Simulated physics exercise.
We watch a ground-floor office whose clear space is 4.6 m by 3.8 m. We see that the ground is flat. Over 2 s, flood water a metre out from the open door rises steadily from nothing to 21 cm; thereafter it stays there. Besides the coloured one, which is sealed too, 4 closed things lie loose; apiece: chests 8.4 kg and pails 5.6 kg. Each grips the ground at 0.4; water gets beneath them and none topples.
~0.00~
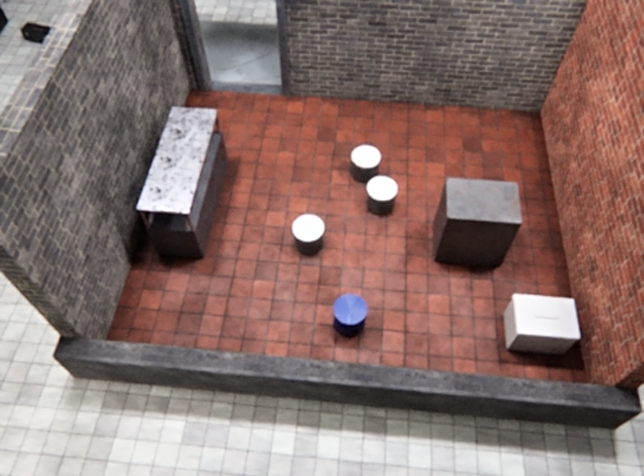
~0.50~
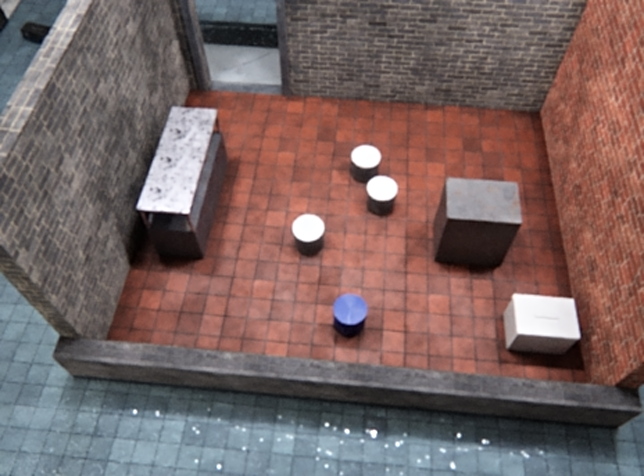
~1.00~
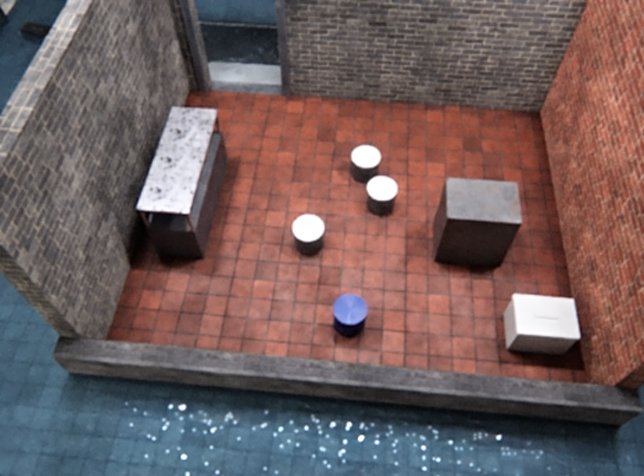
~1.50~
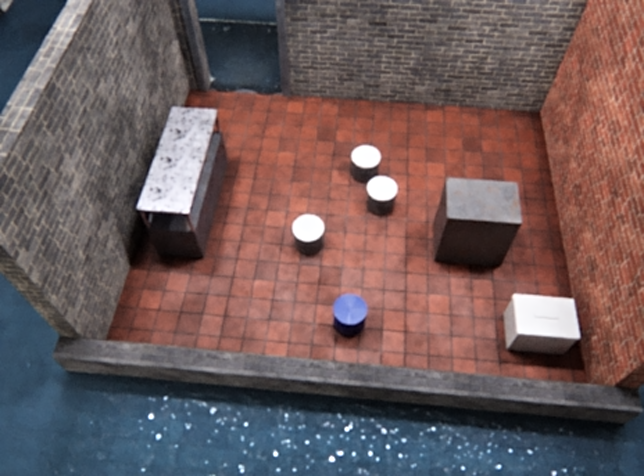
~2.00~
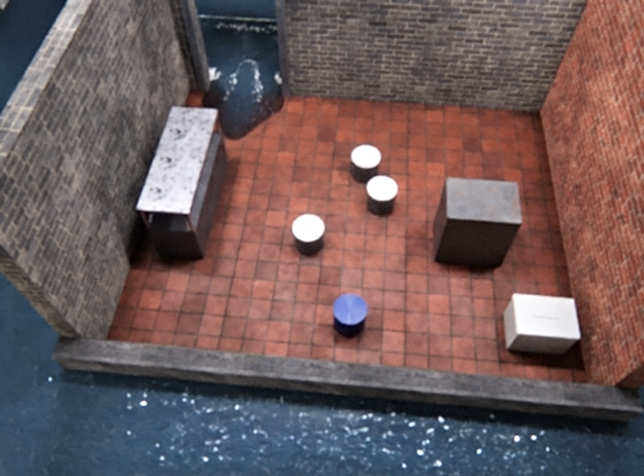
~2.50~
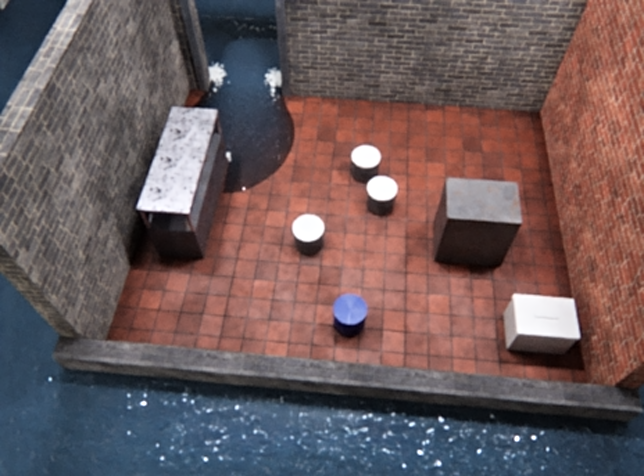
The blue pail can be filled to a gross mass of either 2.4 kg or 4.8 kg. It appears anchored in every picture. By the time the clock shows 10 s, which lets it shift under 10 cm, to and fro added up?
Neither filling is enough.
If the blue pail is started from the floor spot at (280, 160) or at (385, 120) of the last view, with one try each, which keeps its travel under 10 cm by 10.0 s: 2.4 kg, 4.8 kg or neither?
First try none suffices, second try both suffice.
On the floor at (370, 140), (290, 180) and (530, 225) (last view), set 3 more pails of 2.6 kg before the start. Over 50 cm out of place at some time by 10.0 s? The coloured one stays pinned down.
Order as asked: Stays within / goes beyond / goes beyond.
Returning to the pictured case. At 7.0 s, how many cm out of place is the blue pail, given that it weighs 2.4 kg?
Around 30 centimetres out of place.
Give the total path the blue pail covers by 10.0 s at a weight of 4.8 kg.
I'd say close to 140 cm in total.
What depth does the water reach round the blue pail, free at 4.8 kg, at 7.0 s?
Something like 6 centimetres.
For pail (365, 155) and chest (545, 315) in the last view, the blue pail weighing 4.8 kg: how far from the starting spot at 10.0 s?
First 30 cm, then 250 cm.
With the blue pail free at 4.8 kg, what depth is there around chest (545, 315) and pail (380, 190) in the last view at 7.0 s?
First about 4 cm, second about 4 cm.
After 3.5 s the blue pail would be 0 cm from its start with 2.4 kg and 0 cm from its start with 4.8 kg; 0 cm of water round it then.
After 4.5 s the blue pail would be 0 cm from its start with 2.4 kg and 0 cm from its start with 4.8 kg; 1 cm of water round it then.
After 7.0 s the blue pail would be 29 cm from its start with 2.4 kg and 13 cm from its start with 4.8 kg; 6 cm of water round it then.
After 10.0 s the blue pail would be 127 cm from its start with 2.4 kg and 127 cm from its start with 4.8 kg; 11 cm of water round it then.
